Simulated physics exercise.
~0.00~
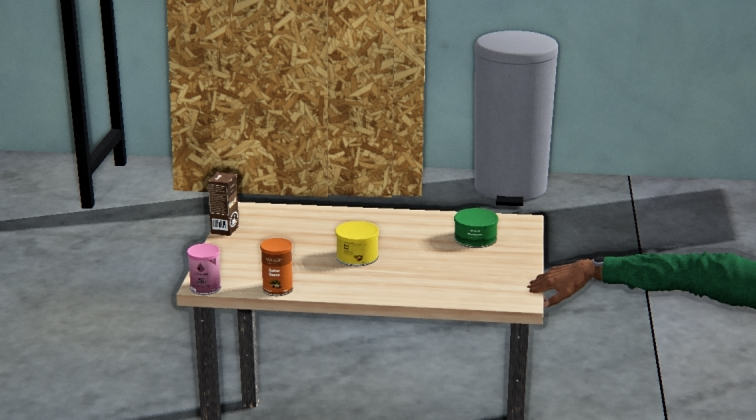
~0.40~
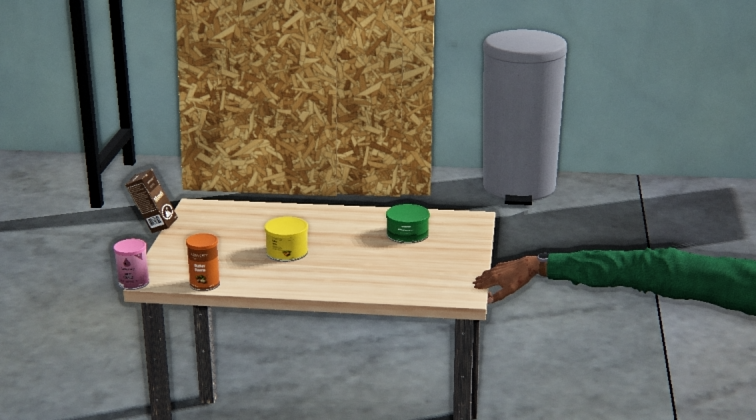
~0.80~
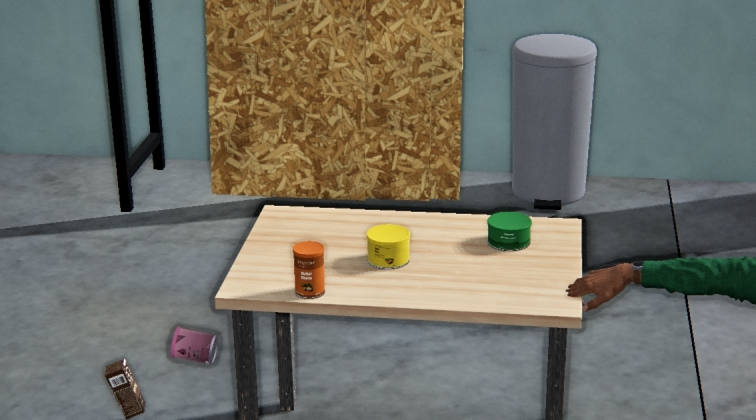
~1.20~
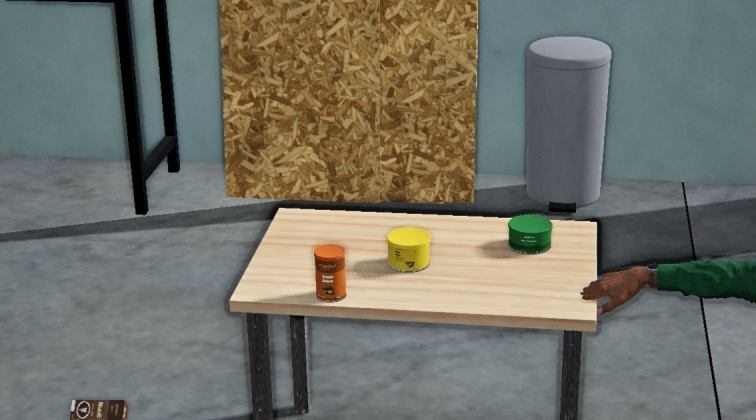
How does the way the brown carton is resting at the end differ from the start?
At the start the brown carton stands upright at the far left corner of the table, but at the end it lies on its side on the floor.
